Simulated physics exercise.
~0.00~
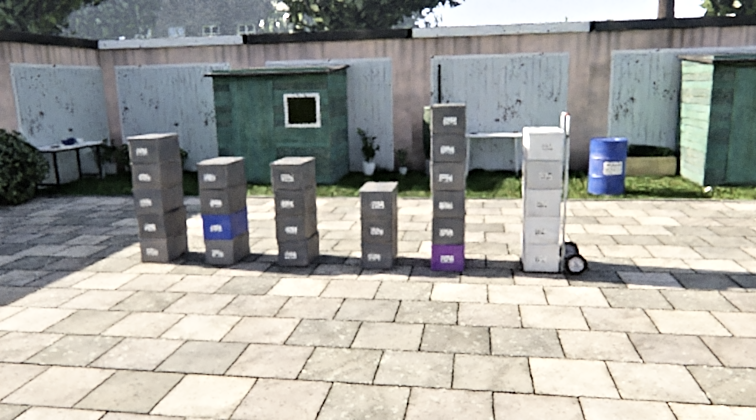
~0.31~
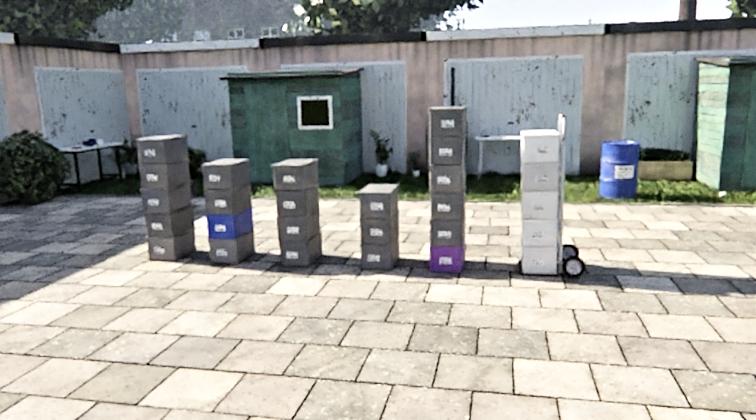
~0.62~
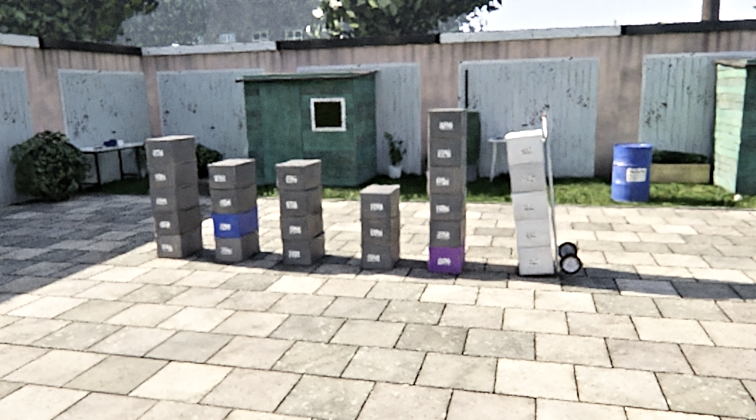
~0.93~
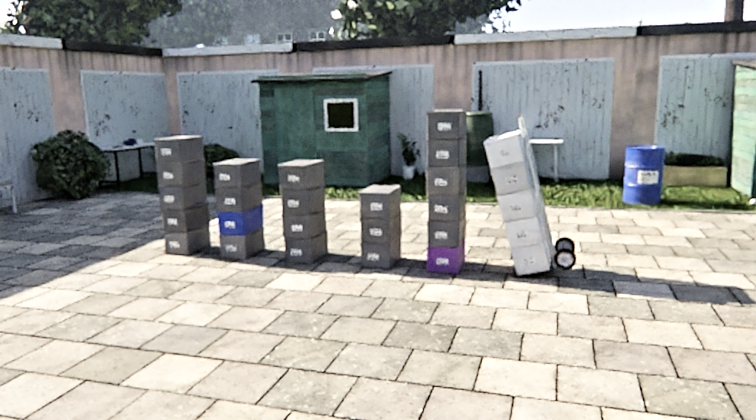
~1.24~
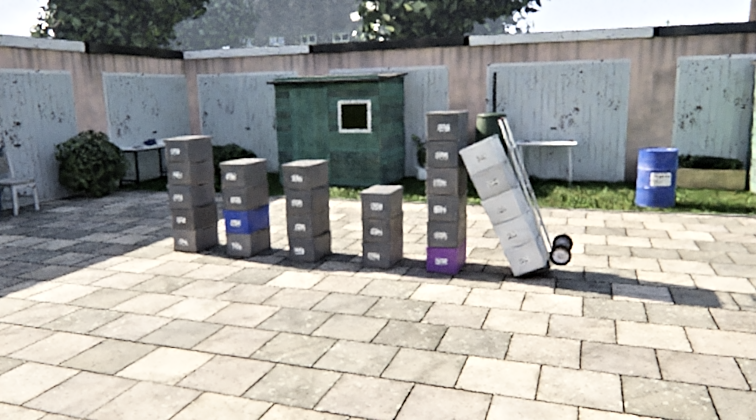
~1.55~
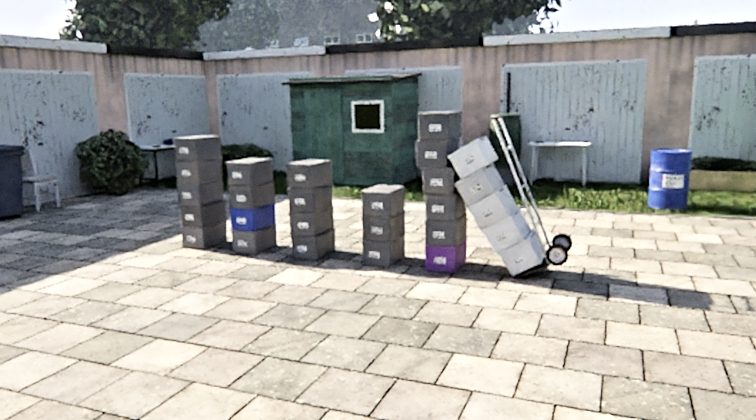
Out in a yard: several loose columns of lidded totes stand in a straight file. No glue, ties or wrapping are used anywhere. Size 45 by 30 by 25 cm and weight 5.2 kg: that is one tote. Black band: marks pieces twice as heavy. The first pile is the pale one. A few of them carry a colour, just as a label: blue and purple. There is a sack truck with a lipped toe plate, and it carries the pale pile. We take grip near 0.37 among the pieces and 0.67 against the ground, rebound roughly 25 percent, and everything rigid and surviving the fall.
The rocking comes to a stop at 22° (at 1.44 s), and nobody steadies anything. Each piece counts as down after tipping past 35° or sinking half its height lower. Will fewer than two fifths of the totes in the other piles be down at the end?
No.
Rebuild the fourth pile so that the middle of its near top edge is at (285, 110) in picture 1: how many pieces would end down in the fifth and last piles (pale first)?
You'd get fifth 4 and last 5.
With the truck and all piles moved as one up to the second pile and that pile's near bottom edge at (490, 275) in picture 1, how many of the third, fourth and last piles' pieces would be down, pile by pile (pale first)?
Pile by pile, third 1, fourth 1, last 0.
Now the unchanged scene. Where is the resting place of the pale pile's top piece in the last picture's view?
It ends up centred around (412, 202) in the last view.
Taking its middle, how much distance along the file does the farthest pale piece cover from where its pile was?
Roughly 120 cm.
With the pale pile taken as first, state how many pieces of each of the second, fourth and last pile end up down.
Pile by pile: Second 6, fourth 3, last 5.
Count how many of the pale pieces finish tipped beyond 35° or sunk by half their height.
The answer is 5 of the pale ones.
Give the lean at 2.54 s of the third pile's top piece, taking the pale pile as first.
That piece is at some 0°.
Around 2.54 s, 5 of the pale pile down; none of the 22 other totes down, 6 disturbed; purple tote tipped 17°.
Around 3.08 s, 5 of the pale pile down; 6 of the 22 other totes down; purple tote tipped 41°.
Around 3.96 s, 5 of the pale pile down; 12 of the 22 other totes down; purple tote tipped 37°; blue tote tipped 18°.
Around 5.82 s, 5 of the pale pile down; 21 of the 22 other totes down; blue tote tipped 55°, 18 cm lower; purple tote tipped 37°.
Finally (6.9 s), 5 of the pale pile down; 21 of the 22 other totes down; blue tote tipped 50°, 18 cm lower; purple tote tipped 37°. That is 95 per cent. Seen by the last camera, middles, blue tote near (219, 229), purple tote near (436, 246).
